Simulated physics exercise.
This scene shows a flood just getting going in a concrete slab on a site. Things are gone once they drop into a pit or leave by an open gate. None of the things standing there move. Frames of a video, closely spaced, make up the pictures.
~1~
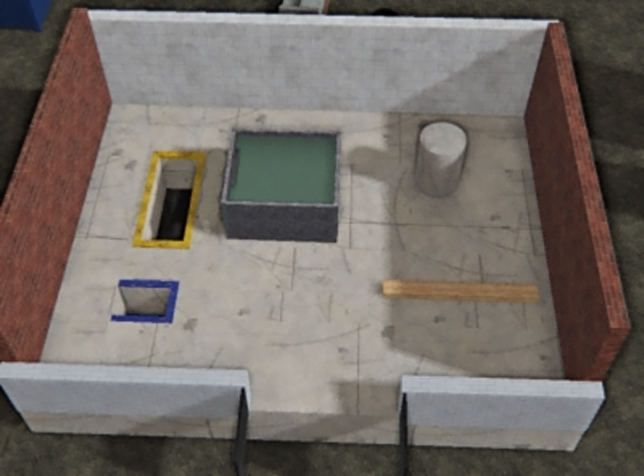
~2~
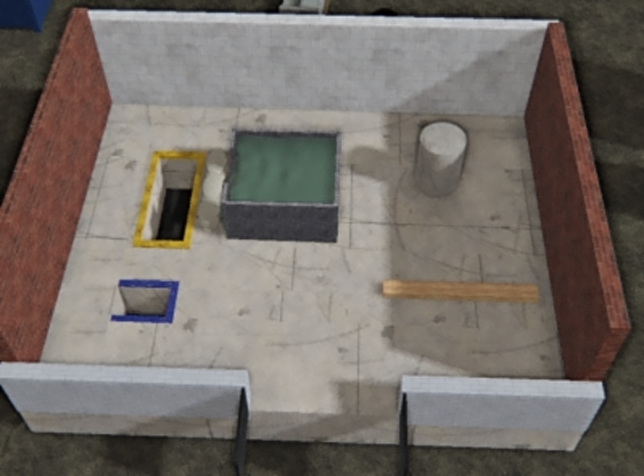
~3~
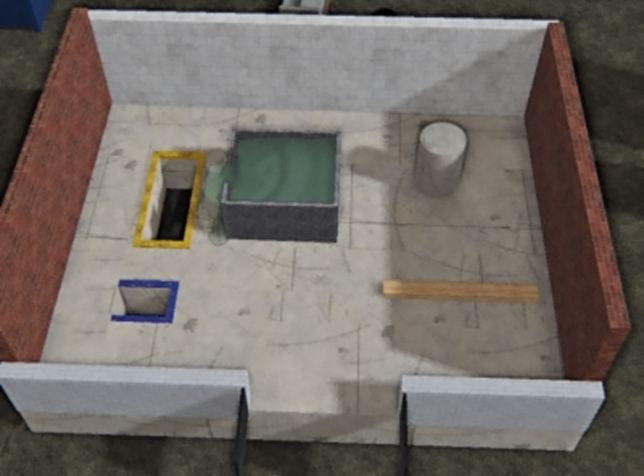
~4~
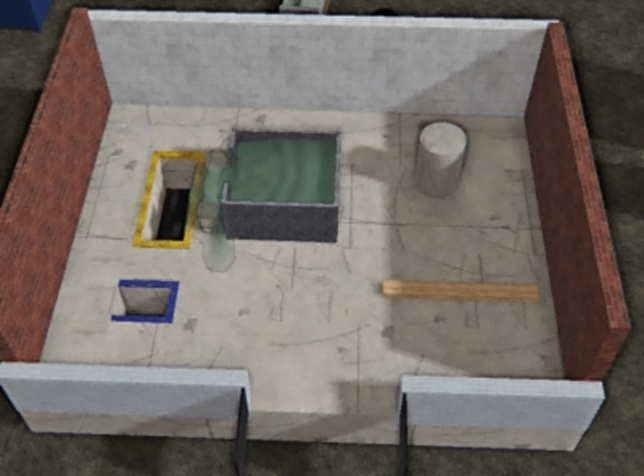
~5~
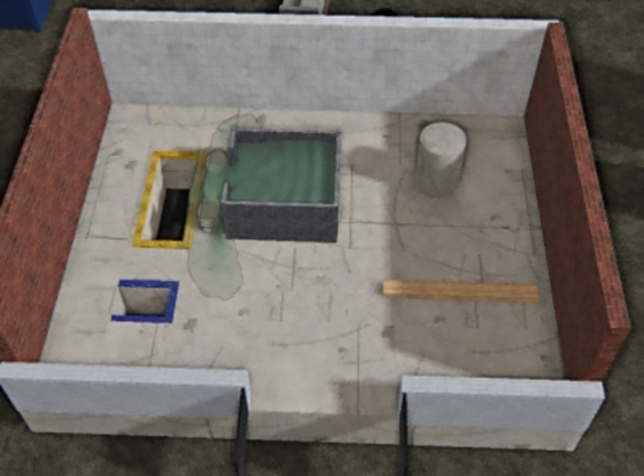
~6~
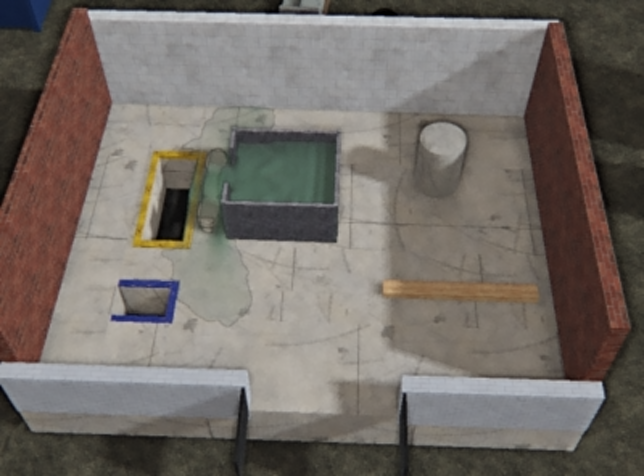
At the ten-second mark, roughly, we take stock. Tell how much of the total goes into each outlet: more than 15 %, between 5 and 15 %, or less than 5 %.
Gate: Short of five per cent. Yellow pit: Beyond fifteen per cent. Blue pit: Inside five to fifteen per cent.
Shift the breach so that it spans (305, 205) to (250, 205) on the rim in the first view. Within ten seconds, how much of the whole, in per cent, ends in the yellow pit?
Yellow: About 0 %.
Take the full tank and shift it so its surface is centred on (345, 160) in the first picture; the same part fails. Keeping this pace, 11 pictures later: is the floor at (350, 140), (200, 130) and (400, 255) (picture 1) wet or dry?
Taking them as they were asked, they come out bone dry, soaked, bone dry.
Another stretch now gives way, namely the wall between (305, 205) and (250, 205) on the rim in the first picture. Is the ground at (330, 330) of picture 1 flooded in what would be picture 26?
Check at the given point: Inundated.
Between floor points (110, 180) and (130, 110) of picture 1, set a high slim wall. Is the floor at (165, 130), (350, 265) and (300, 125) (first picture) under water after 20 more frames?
Going one after another, I'd say reached by the flood, then kept clear of the flood, then reached by the flood.
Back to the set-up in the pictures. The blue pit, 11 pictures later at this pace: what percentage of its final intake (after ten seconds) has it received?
Around 20 in a hundred.
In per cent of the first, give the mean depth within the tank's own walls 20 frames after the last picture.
Estimate: Close to 48 %.
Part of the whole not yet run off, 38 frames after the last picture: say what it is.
74 %.
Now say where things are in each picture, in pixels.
Still water in the open tank at (283, 169), in the first frame.
The front is at a hidden place, out from the gap at (234, 190), in the second frame.
The front is at (227, 158), out from the gap at (234, 190), in the third frame.
The front is at a hidden place, out from the gap at (234, 190), in the fourth frame.
The front is at (249, 121), out from the gap at (234, 189), in the fifth frame.
Water pours out at (234, 189) and has run to (269, 110), in the sixth frame.
A moment on, water covers 20 % of the floor; the gate 0 %, the yellow pit 10 %, the blue pit 1 %.
Next, water covers 25 % of the floor; the gate 0 %, the yellow pit 15 %, the blue pit 2 %.
Then, water covers 35 % of the floor; the gate 1 %, the yellow pit 17 %, the blue pit 4 %.
Later, water covers 55 % of the floor; the gate 2 %, the yellow pit 17 %, the blue pit 6 %.
In the end, water covers 70 % of the floor; the gate 3 %, the yellow pit 17 %, the blue pit 12 %.
